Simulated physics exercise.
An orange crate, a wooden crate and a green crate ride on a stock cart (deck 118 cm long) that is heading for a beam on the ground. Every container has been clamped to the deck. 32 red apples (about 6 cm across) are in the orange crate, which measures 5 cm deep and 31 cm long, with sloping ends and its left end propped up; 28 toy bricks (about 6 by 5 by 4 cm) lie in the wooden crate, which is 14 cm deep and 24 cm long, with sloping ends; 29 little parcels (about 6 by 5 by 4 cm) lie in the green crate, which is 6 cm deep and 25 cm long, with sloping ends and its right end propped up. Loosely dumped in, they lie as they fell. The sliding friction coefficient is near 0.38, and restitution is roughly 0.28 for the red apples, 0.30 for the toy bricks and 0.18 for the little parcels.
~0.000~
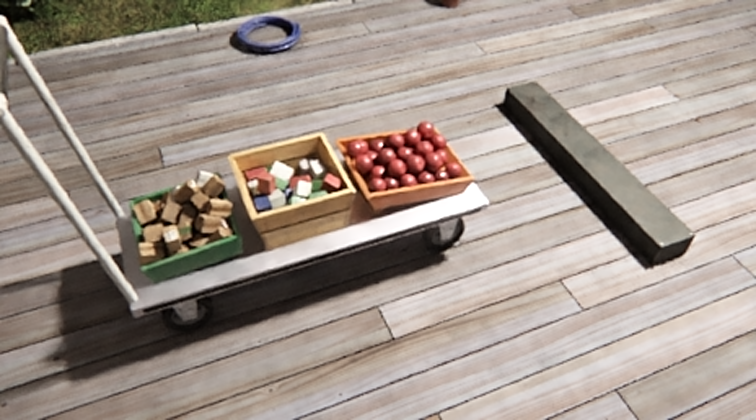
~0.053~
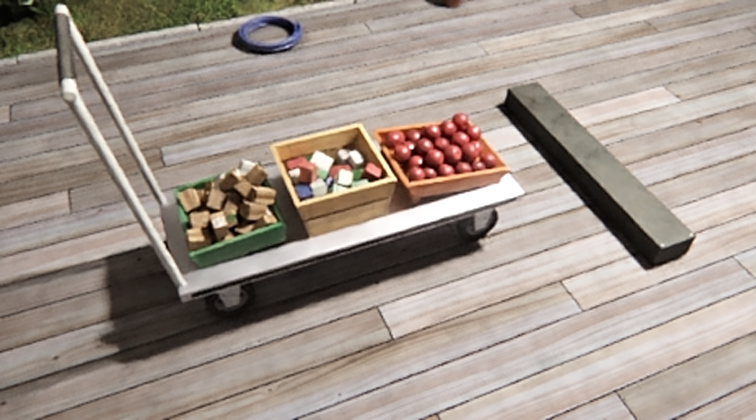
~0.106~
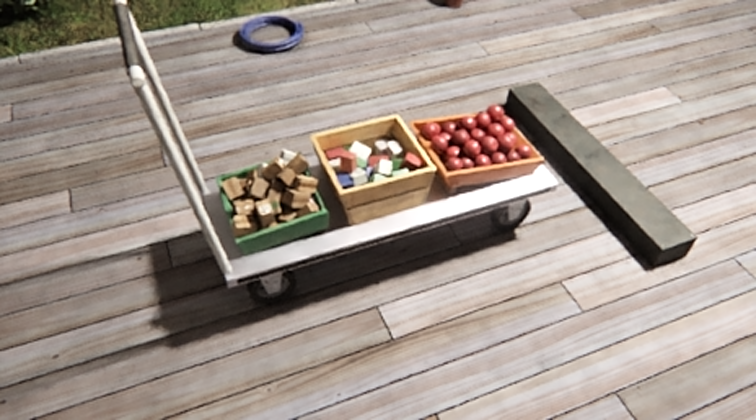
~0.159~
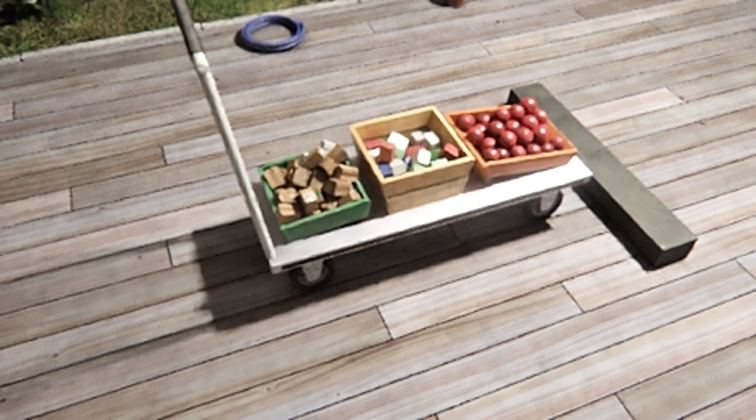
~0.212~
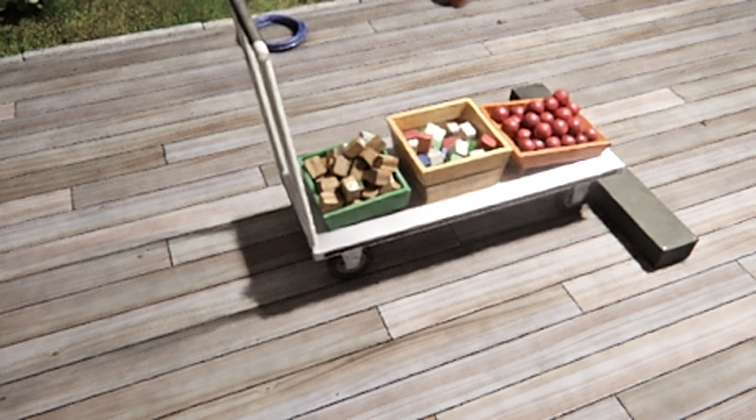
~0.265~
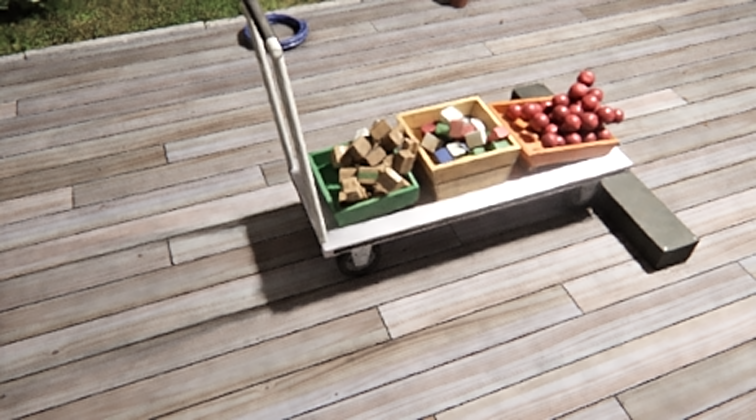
Cart carrying three crates of blocks and red balls rolling right across wooden decking to a dark beam, the balls surging forward over the orange crate's edge.
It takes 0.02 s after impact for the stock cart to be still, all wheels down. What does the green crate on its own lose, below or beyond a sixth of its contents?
Escapees number beyond one in six.
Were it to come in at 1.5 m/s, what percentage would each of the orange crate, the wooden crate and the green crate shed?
Orange crate 30 %, wooden crate 0 %, green crate 10 %.
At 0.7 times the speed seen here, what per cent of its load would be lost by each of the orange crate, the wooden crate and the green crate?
Orange crate 30, wooden crate 0, green crate 0 per cent.
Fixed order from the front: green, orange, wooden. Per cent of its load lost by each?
Orange crate 50 %, wooden crate 0 %, green crate 30 %.
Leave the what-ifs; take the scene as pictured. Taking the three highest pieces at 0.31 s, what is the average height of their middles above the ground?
On average they sit about 44 cm high.
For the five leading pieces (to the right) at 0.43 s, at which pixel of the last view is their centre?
They are centred near (661, 74).
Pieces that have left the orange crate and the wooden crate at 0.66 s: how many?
Roughly - orange crate: 20; wooden crate: 2.
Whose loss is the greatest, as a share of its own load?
That would be the orange crate.
After 0.31 s, 6 of 32 out of the orange crate, 0 of 28 out of the wooden crate and 4 of 29 out of the green crate.
After 0.43 s, 14 of 32 out of the orange crate, 1 of 28 out of the wooden crate and 8 of 29 out of the green crate.
After 0.66 s, 19 of 32 out of the orange crate, 2 of 28 out of the wooden crate and 9 of 29 out of the green crate.
Final count (at 1.17 s), 19 of 32 out of the orange crate, 2 of 28 out of the wooden crate and 8 of 29 out of the green crate. Asked share, 8 of 29, 28 per cent.
